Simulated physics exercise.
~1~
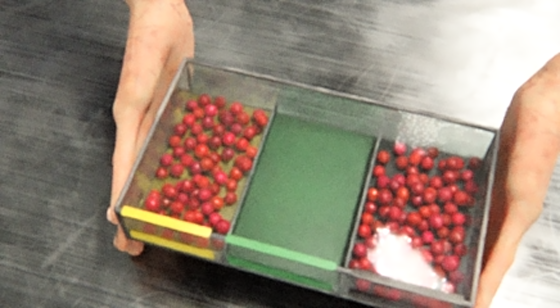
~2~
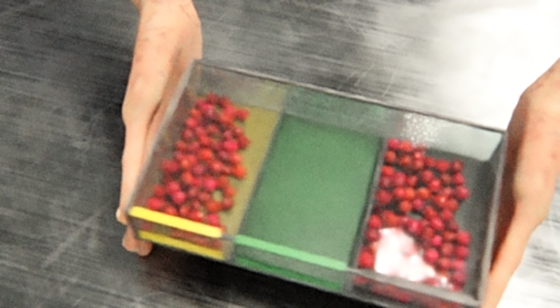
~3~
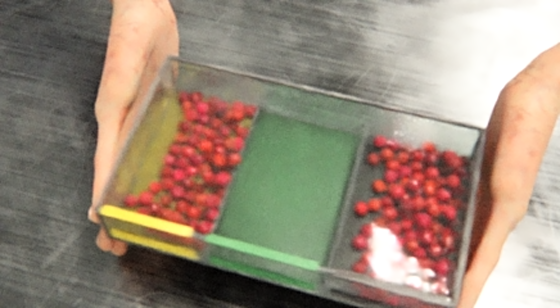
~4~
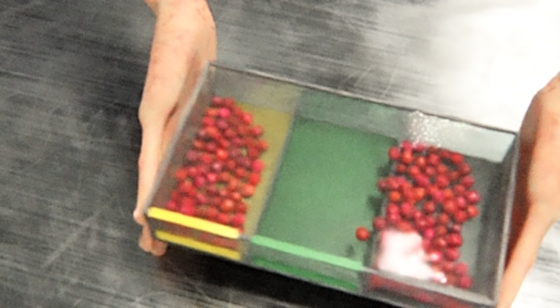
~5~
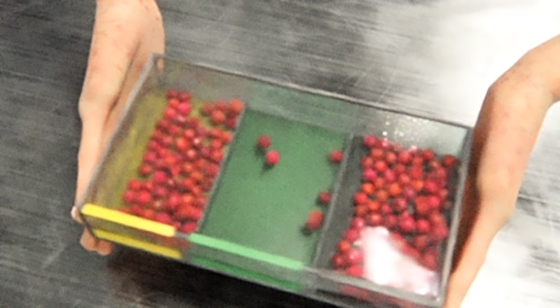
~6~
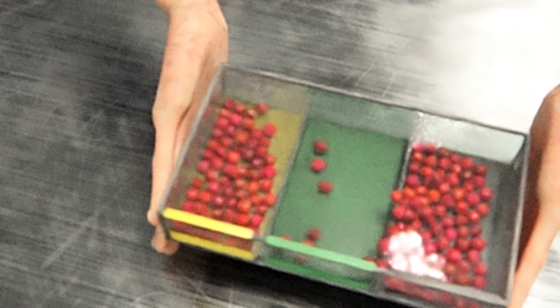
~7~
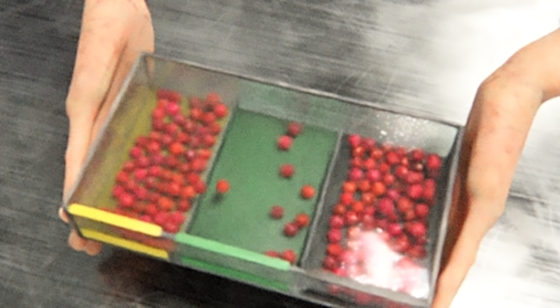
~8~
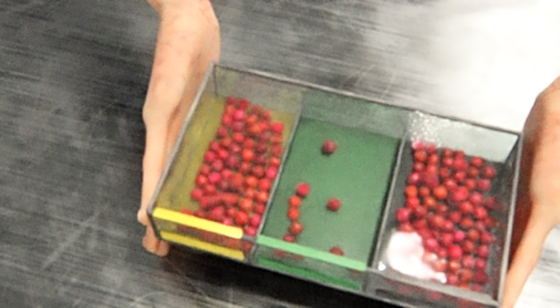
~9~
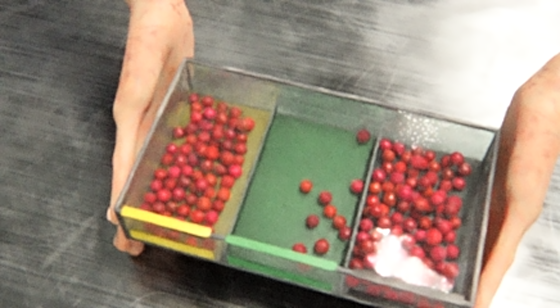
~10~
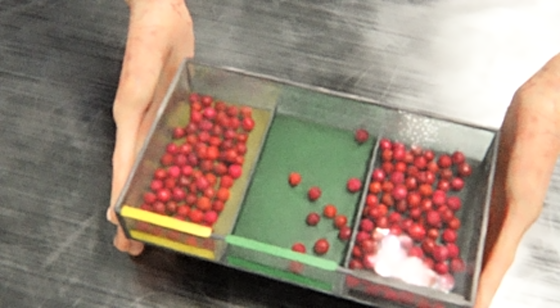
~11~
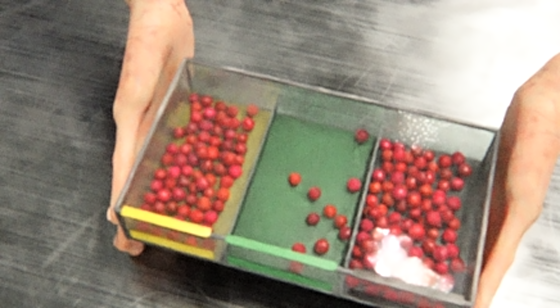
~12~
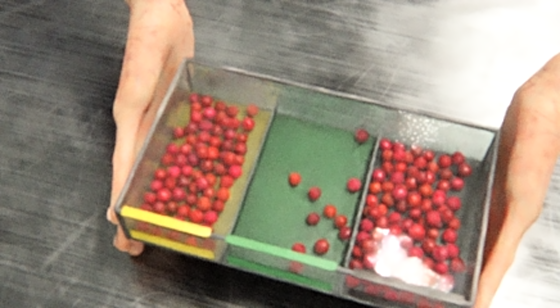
On a brushed grey metal table, seen from above at a slant, two hands hold a clear-lidded box split into three compartments. Red cranberries fill much of the yellow-floored left section and the dark right one, while the green middle is empty. The hands shake the box left and right, gently at first, then in wider swings. The berries slide and bunch up, and a few cross into the green section. The shaking eases and the box stops, with a small scatter of berries in the middle and most still crowded in the two outer sections.
